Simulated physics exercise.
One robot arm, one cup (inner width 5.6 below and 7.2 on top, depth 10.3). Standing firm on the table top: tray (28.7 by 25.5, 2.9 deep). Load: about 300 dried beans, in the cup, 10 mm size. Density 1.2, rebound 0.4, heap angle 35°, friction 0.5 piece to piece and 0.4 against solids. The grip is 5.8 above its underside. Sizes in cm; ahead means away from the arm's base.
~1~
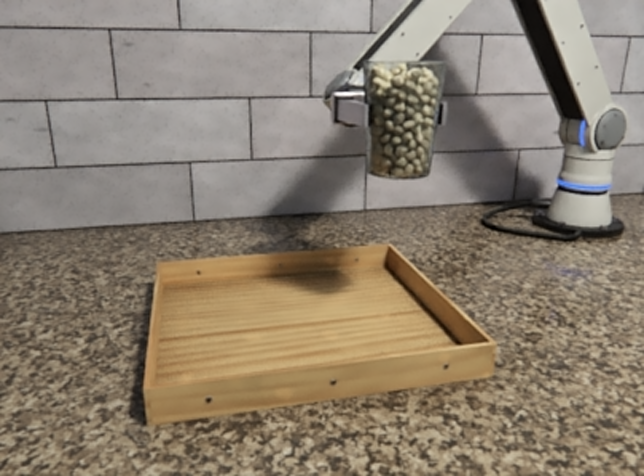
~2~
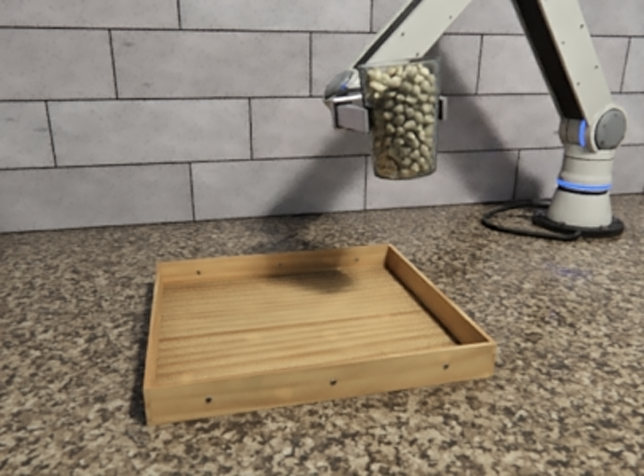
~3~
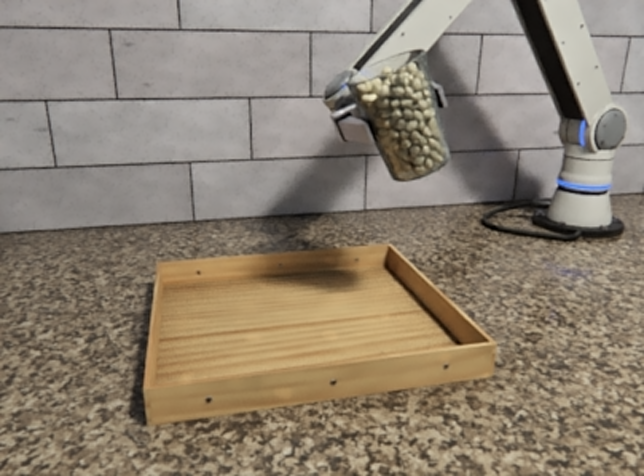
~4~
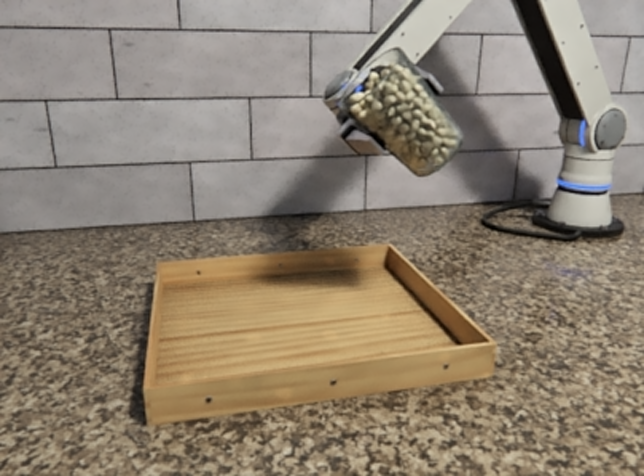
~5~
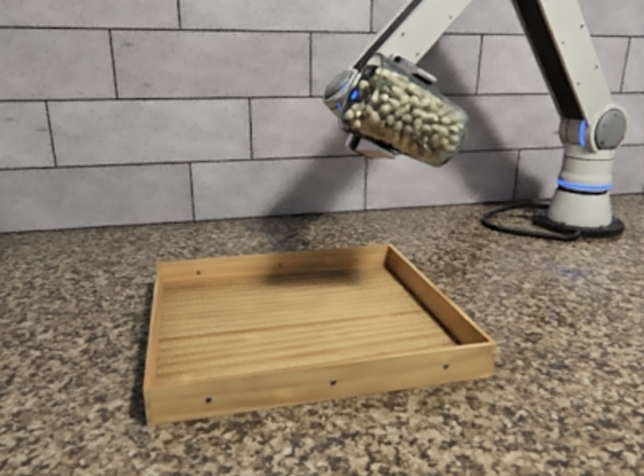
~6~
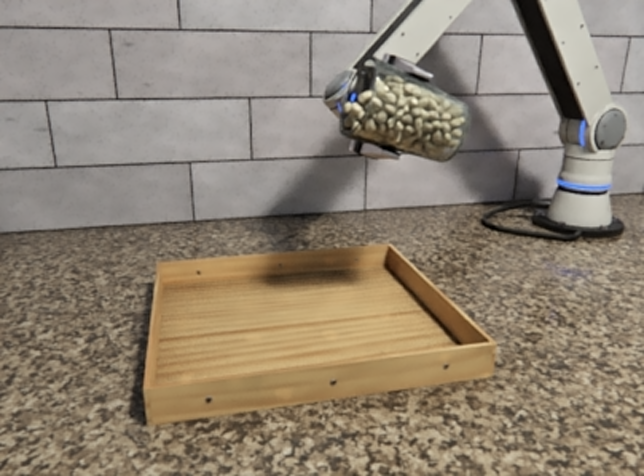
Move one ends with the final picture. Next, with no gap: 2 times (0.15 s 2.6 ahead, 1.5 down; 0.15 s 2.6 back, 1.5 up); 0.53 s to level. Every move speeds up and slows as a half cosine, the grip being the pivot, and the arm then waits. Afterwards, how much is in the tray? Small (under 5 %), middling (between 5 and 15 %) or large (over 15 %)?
Share in the tray: Middling (between 5 and 15 %).
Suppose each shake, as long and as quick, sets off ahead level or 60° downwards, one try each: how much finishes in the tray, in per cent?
About 15 and 5 per cent.
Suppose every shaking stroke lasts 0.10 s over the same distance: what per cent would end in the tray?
Then about 20 per cent.
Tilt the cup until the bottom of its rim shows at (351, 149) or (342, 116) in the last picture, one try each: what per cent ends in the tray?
About 35 and 0 per cent.
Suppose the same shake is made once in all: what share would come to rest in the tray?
It would be near 5 per cent.
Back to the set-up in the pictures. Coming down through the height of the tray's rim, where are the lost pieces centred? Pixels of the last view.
Around (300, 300).
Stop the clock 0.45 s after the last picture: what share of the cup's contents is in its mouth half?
Roughly 50 per cent.
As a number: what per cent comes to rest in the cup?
About 90 per cent.
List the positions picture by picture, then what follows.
In the first picture, the cup middle at (401, 121), level; upper third of the load around (402, 90), from x 370 to 435, top at y 70; 296 in the cup.
In the second picture, the cup middle at (402, 121), tilted 7° forward; upper third of the load around (401, 91), from x 370 to 430, top at y 70.
In the third picture, the cup middle at (404, 120), tilted 24° forward; upper third of the load around (399, 93), from x 360 to 440, top at y 70.
In the fourth picture, the cup middle at (406, 119), tilted 46° forward; upper third of the load around (397, 96), from x 355 to 450, top at y 65.
In the fifth picture, the cup middle at (407, 117), tilted 63° forward; upper third of the load around (396, 98), from x 350 to 455, top at y 75.
In the sixth picture, the cup middle at (407, 116), tilted 70° forward; upper third of the load around (399, 100), from x 350 to 460, top at y 80; 296 in the cup.
Then, 0.45 s on, tilted 70° forward, highest piece 22 above the table; 279 in the cup, 16 in the tray, 1 in flight or on a rim.
Then, 0.90 s on, tilted 27° forward, highest piece 25 above the table; 270 in the cup, 26 in the tray.
Then, 1.33 s on, level, highest piece 26 above the table; 270 in the cup, 26 in the tray.
Then, 2.38 s on, level, highest piece 26 above the table; 270 in the cup, 26 in the tray.
In the end, 270 in the cup, 26 in the tray. That is 9 % in the tray.
